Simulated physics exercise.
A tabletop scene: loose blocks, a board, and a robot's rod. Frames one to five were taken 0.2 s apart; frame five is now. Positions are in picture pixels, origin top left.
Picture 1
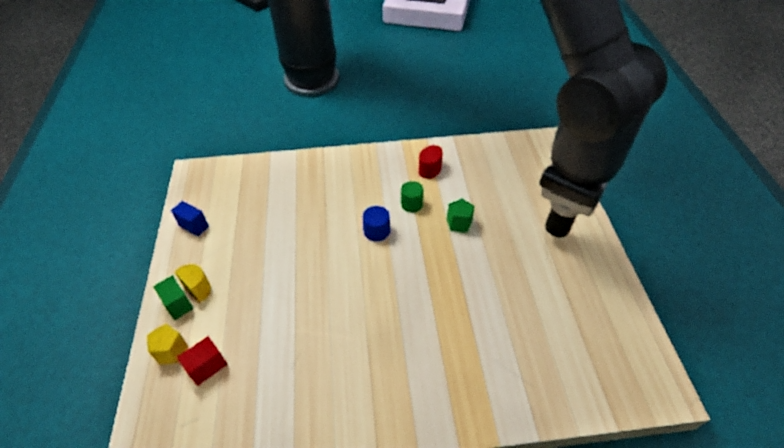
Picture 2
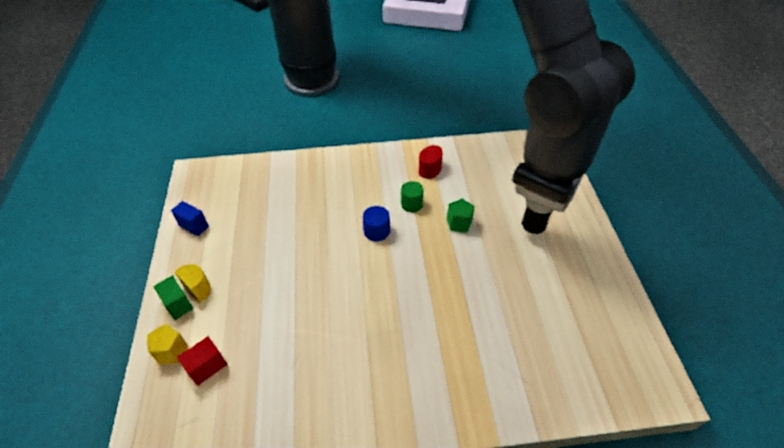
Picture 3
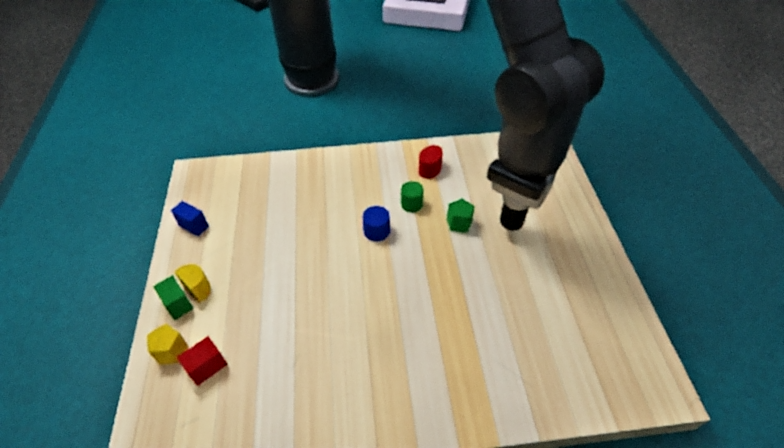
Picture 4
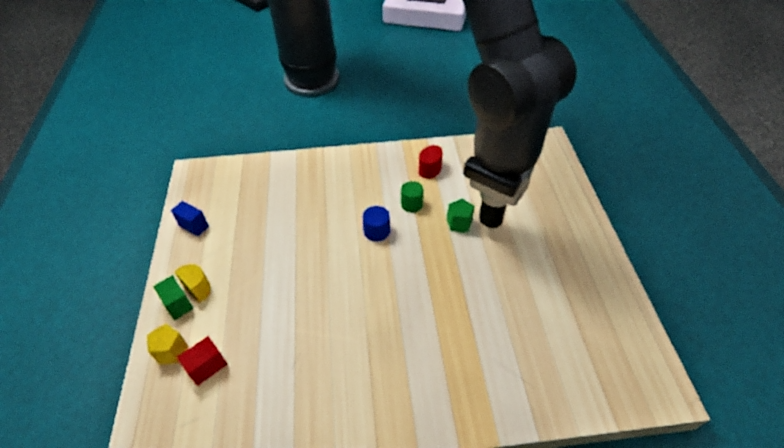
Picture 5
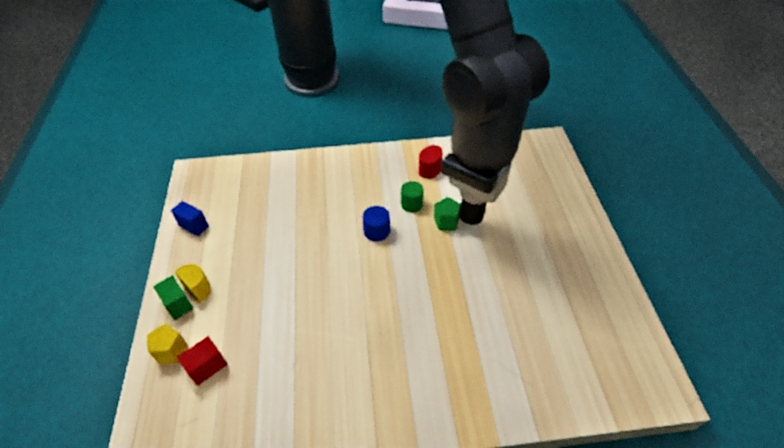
Black robot arm sliding its rod left across a wooden board of coloured blocks, nudging the green pentagon slightly left.
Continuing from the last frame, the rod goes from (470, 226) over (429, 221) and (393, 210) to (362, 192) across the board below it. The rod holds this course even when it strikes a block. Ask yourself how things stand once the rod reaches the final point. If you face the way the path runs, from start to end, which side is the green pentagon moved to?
Displaced left.
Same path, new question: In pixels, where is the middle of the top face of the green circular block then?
The middle of its upper face should be somewhere near (391, 173).
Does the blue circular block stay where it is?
Answer: No.
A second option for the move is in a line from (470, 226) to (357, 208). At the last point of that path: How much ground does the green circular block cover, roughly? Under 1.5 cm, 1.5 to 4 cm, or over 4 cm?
Distance: Between 1.5 and 4 cm.
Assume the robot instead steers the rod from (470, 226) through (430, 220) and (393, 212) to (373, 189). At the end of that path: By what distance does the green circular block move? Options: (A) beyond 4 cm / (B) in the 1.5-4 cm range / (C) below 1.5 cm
(A)
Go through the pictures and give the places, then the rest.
Rod tip at (557, 229); block tops, blue circular block at (376, 215); green circular block at (412, 188); green pentagon at (462, 208), in the first frame.
Rod at (534, 226); blocks unchanged, in the second frame.
Rod at (511, 222); blocks unchanged, in the third frame.
Rod at (491, 219); blocks unchanged, in the fourth frame.
Rod at (472, 217); blue circular block at (376, 215); green circular block at (412, 188); green pentagon at (448, 206), in the fifth frame.
On the path given first. One third of the way, rod at (430, 212); green circular block at (403, 184); green pentagon at (407, 203).
Two thirds of the way, rod at (392, 200); blue circular block at (364, 219); green circular block at (396, 177); green pentagon at (367, 199), turned 55° anticlockwise.
At the end, rod at (361, 183); blue circular block at (364, 219); green circular block at (391, 173); green pentagon at (352, 197), turned 105° anticlockwise.
